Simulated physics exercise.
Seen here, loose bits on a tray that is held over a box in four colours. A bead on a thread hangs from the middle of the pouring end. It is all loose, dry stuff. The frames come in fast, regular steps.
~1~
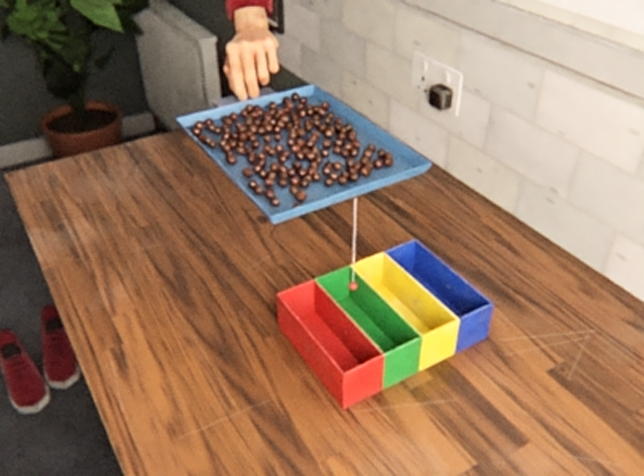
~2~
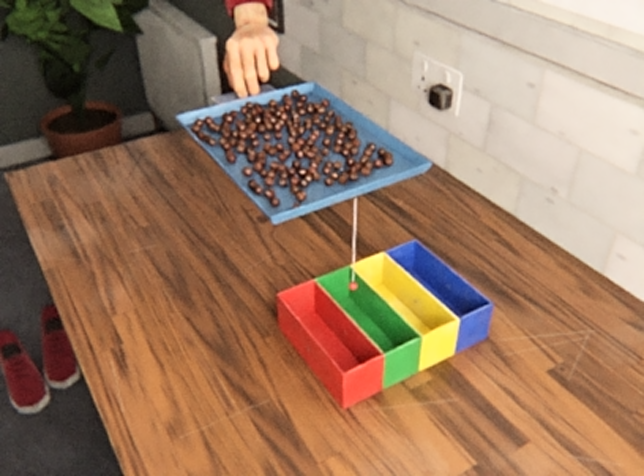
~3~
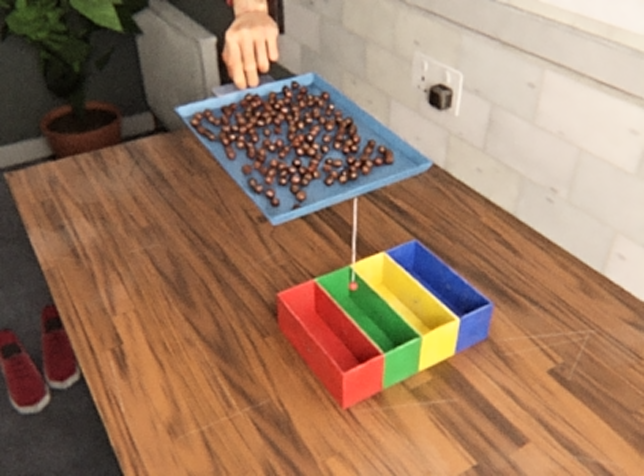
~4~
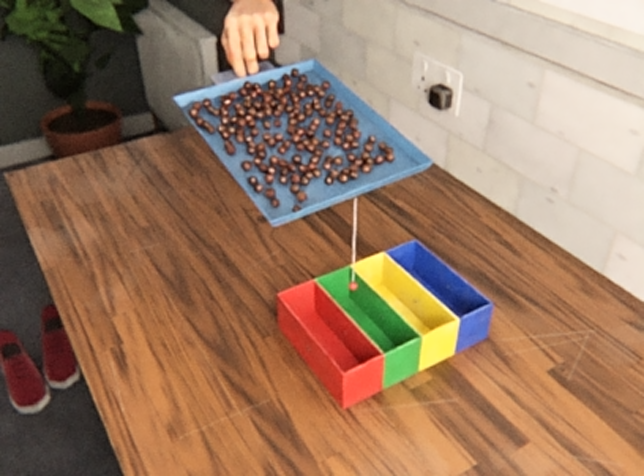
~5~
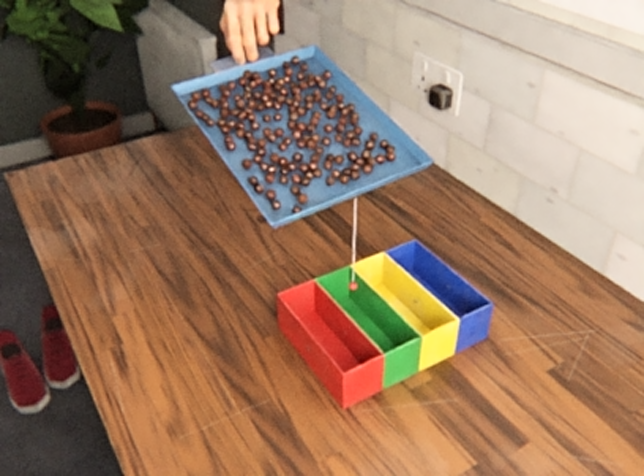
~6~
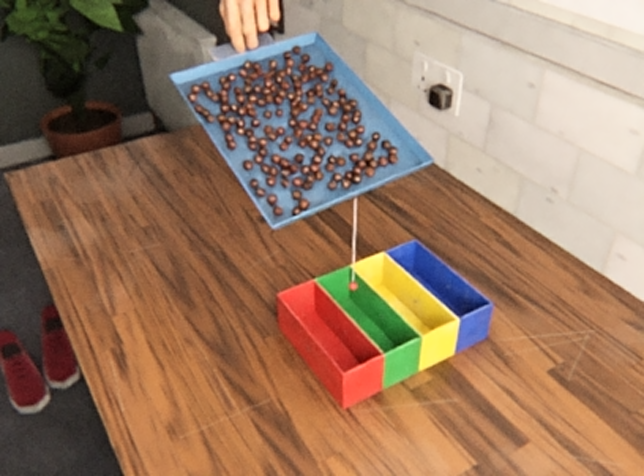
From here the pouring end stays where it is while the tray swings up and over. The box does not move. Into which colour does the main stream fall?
The red one ends fullest.
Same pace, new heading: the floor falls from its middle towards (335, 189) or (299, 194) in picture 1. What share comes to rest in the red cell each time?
First some 30, then 20 per cent.
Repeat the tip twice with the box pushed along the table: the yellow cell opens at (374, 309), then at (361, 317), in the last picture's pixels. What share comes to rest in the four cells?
About 80 and 90 per cent.
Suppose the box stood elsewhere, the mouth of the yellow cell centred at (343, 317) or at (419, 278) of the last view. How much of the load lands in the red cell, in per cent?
Roughly 20 per cent, and 20 per cent.
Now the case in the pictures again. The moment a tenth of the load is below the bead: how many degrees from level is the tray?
At about 55°.
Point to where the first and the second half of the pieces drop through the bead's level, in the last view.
The first part at (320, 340); the rest at (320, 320).
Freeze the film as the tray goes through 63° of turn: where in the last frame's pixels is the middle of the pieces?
Close to (324, 276).
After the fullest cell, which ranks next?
Next in line is the green cell.
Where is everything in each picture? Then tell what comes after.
The first frame shows corners of the pouring end at (273, 213) and (426, 162), level; middle of the load at (291, 143), chocolate balls; bead on its thread at (353, 286); red cell at (363, 379); green cell at (402, 360); yellow cell at (439, 342); blue cell at (474, 325).
The second frame shows corners of the pouring end at (273, 213) and (426, 162), level; middle of the load at (291, 141).
The third frame shows corners of the pouring end at (273, 215) and (426, 161), tipped barely, lowest at the left corner; middle of the load at (291, 137).
The fourth frame shows corners of the pouring end at (274, 217) and (427, 160), tipped a little, lowest at the left corner; middle of the load at (291, 130).
The fifth frame shows corners of the pouring end at (274, 219) and (427, 159), tipped a little, lowest at the left corner; middle of the load at (292, 125).
The sixth frame shows corners of the pouring end at (274, 221) and (428, 158), tipped clearly, lowest at the left corner; middle of the load at (293, 123), nearly all on the move; red cell at (363, 379); green cell at (402, 360); yellow cell at (439, 342); blue cell at (474, 325).
Soon, tray tipped steeply; about a third on the tray; a small part in the red cell; a small part in the green cell; a stray few in the yellow cell; about a third falling or outside the box.
A while on, tray tipped past a quarter turn; about a third in the red cell; a small part in the green cell; a stray few in the yellow cell; about half falling or outside the box.
Towards the end, tray tipped past a quarter turn; about a third in the red cell; a small part in the green cell; a stray few in the yellow cell; about half falling or outside the box.
Finally, tray tipped past a quarter turn; about a third in the red cell; a small part in the green cell; a stray few in the yellow cell; none in the blue cell; about half outside the box.
